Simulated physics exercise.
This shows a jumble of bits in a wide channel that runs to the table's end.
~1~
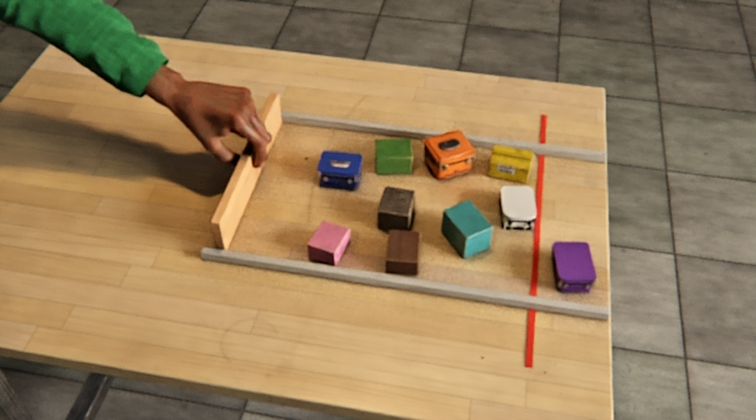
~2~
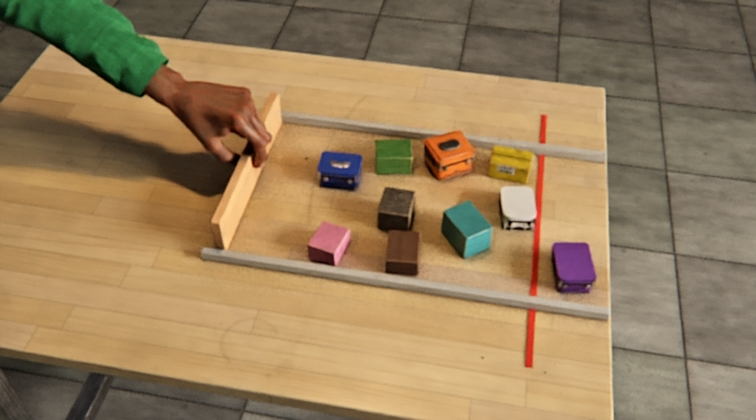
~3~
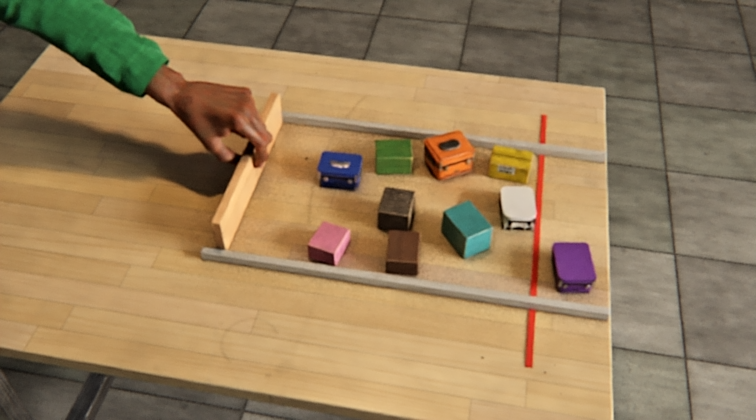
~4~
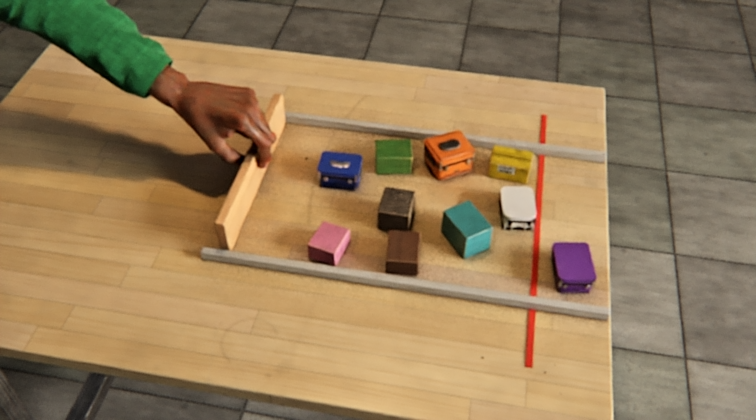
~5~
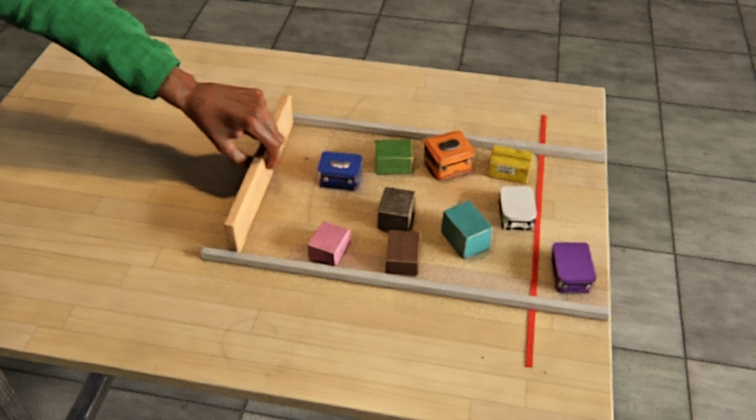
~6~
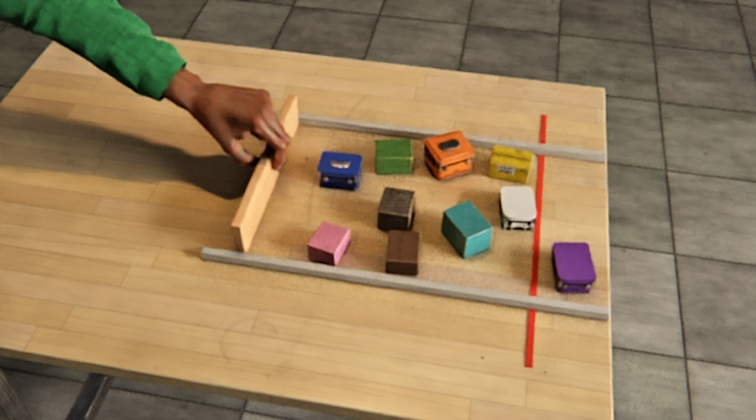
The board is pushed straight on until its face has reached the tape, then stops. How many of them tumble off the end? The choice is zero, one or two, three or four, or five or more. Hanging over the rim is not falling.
As it turns out, the number that fall off is one or two.
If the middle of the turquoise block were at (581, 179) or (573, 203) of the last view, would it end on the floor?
Place by place, it drops off; goes over.
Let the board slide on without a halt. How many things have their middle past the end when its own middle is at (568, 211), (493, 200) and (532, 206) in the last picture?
It would be 6, 0 and 2.
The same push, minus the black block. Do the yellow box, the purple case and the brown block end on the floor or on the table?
The yellow box tumbles off, the purple case drops off, the brown block holds on.
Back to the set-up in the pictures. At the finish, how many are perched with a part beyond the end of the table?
That would be 3.
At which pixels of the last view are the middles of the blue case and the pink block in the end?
First (561, 202), then (551, 274).
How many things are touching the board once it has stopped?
It touches 4.
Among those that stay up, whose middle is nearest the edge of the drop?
Foremost is the white case.
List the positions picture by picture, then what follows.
In the first frame, purple case (572, 268); white case (517, 209); yellow box (510, 164); board (250, 167); tape (538, 222).
In the second frame, white case (517, 209); blue case (340, 171).
In the third frame, yellow box (510, 165); board (250, 167).
In the fourth frame, purple case (572, 268); orange case (449, 155).
In the fifth frame, white case (517, 209); turquoise block (467, 229).
In the sixth frame, purple case (572, 268); white case (517, 209); yellow box (510, 165); board (268, 170); tape (538, 222).
Soon after, none off yet; purple case at rest near (572, 268); white case at rest near (517, 209); yellow box at rest near (510, 165).
In the end, the number that fall off is one or two; gone, yellow box and purple case.
